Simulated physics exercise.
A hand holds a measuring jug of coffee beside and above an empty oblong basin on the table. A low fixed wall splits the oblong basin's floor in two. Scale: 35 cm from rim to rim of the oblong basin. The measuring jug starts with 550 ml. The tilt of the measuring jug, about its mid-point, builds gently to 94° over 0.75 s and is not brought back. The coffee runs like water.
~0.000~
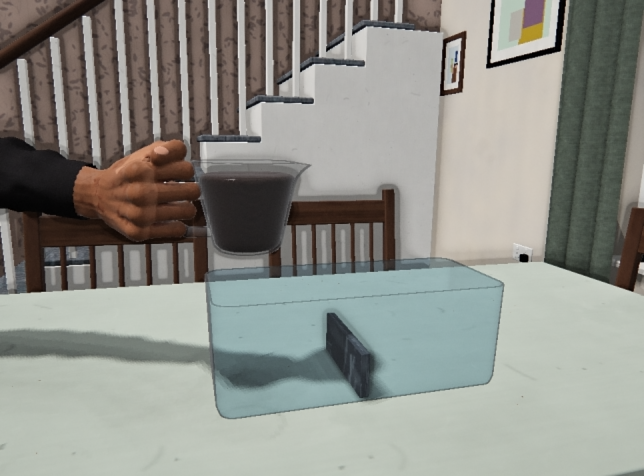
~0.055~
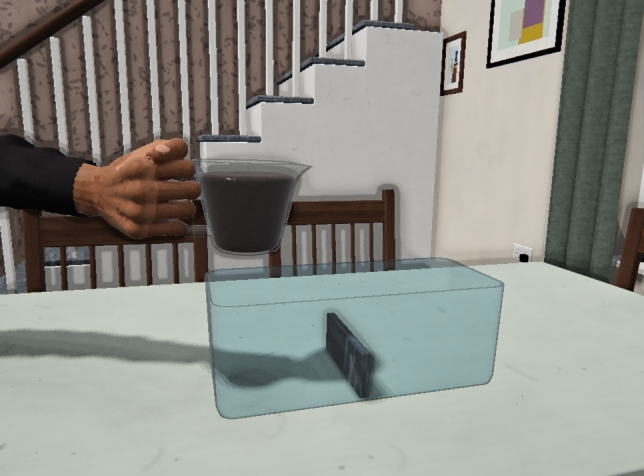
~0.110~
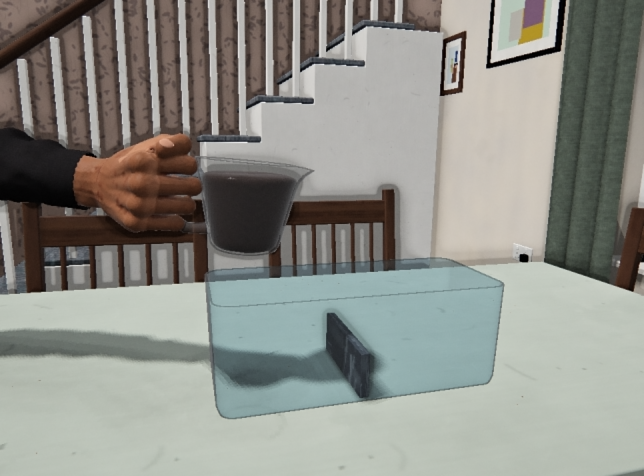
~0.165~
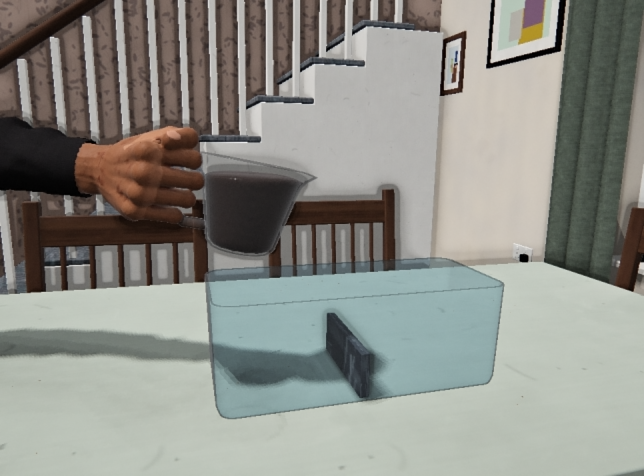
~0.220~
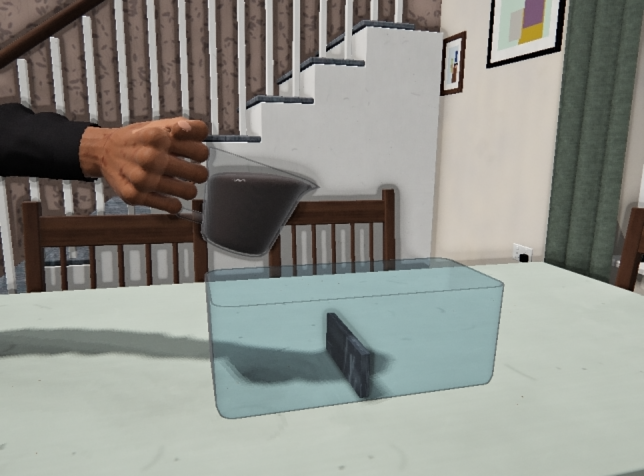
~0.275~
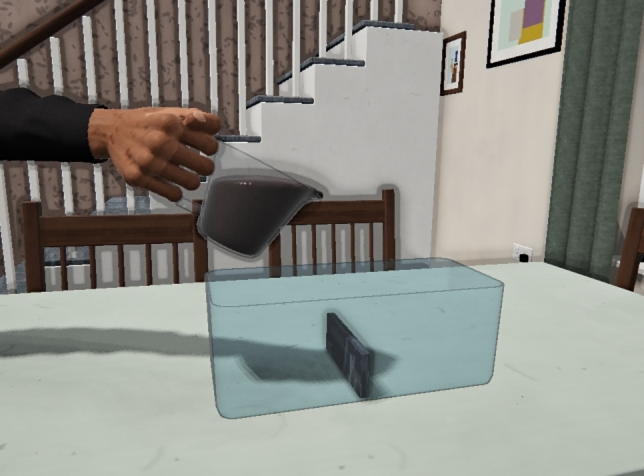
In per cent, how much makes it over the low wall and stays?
Roughly 42 per cent is past the wall.
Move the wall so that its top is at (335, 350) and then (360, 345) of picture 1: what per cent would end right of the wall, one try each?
First 80, then 25 per cent.
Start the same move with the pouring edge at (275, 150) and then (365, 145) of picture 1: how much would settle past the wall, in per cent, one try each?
First 5, then 95 per cent.
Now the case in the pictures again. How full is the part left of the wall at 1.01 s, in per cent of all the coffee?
About 56 per cent.
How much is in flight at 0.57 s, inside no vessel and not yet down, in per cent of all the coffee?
About 18 per cent.
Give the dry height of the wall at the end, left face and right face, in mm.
Left about 42 mm, right about 46 mm.
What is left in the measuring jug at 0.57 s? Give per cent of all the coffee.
Near 48 in a hundred.
After 0.57 s the tilt is 81° and 48 per cent is still to pour, 8 is left of the wall and 25 right of it.
After 0.78 s the tilt is 94° and 9 per cent is still to pour, 43 is left of the wall and 42 right of it.
After 1.01 s the tilt is 94° and 1 per cent is still to pour, 57 is left of the wall and 42 right of it.
After 1.25 s the tilt is 94° and 0 per cent is still to pour, 58 is left of the wall and 42 right of it.
In the end 58 per cent lies left of the wall, 42 right of it and 0 outside.
